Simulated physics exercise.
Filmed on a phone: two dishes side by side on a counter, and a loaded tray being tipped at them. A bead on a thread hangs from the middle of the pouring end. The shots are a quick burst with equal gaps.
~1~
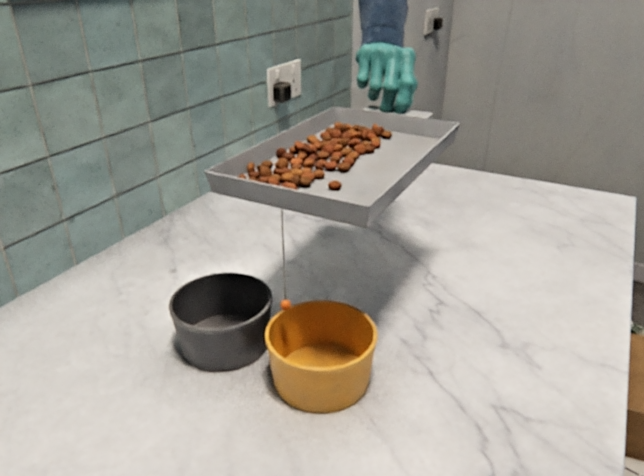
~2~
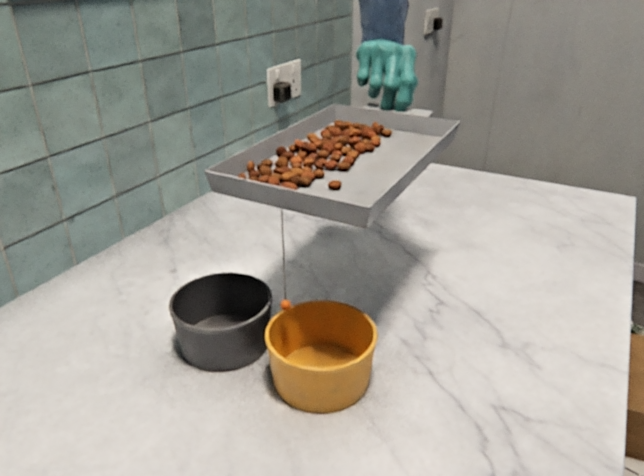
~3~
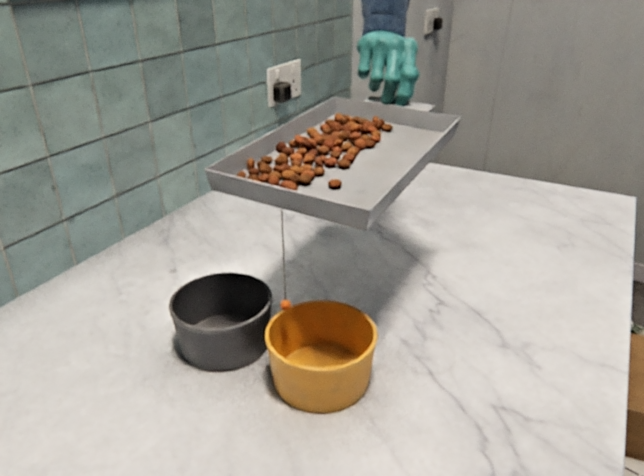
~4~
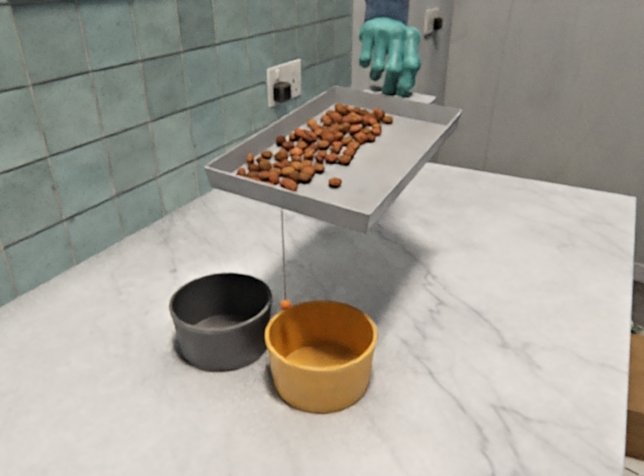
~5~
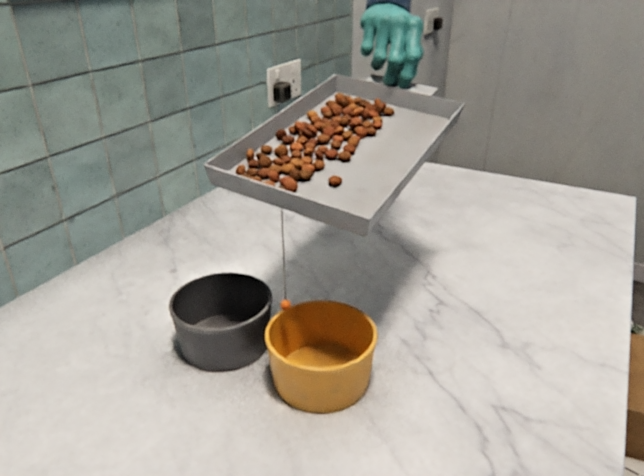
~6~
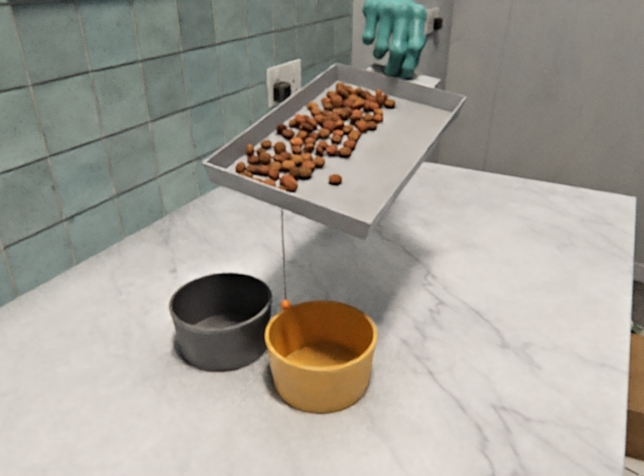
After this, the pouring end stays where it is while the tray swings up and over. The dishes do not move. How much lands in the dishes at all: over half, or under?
The two hold over half of the load.
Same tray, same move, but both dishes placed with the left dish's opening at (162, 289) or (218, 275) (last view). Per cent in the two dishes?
First some 0, then 0 per cent.
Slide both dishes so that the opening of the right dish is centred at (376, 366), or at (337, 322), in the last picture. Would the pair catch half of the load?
One: More than half. Two: Above a half.
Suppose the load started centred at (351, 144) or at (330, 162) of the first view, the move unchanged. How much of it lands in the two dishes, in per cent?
In turn 70 and 60 in a hundred.
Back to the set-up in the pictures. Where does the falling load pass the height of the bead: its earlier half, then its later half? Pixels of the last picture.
First near (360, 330), later near (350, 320).
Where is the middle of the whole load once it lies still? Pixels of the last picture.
Around (339, 377).
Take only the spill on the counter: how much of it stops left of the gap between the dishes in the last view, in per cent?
It comes to 0 per cent or so.
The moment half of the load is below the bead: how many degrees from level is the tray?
Near 100 degrees.
Shortly afterwards, tray tipped steeply; all but a few on the tray; only a few in the air.
Next, tray tipped past a quarter turn; near a third on the tray; near a quarter in the right dish; near a quarter outside both; near a quarter in the air.
Some moments later, tray tipped past a quarter turn; the bulk in the right dish; near a quarter outside both.
In the end, tray tipped past a quarter turn; the bulk in the right dish; none at all in the left dish; near a quarter outside both.
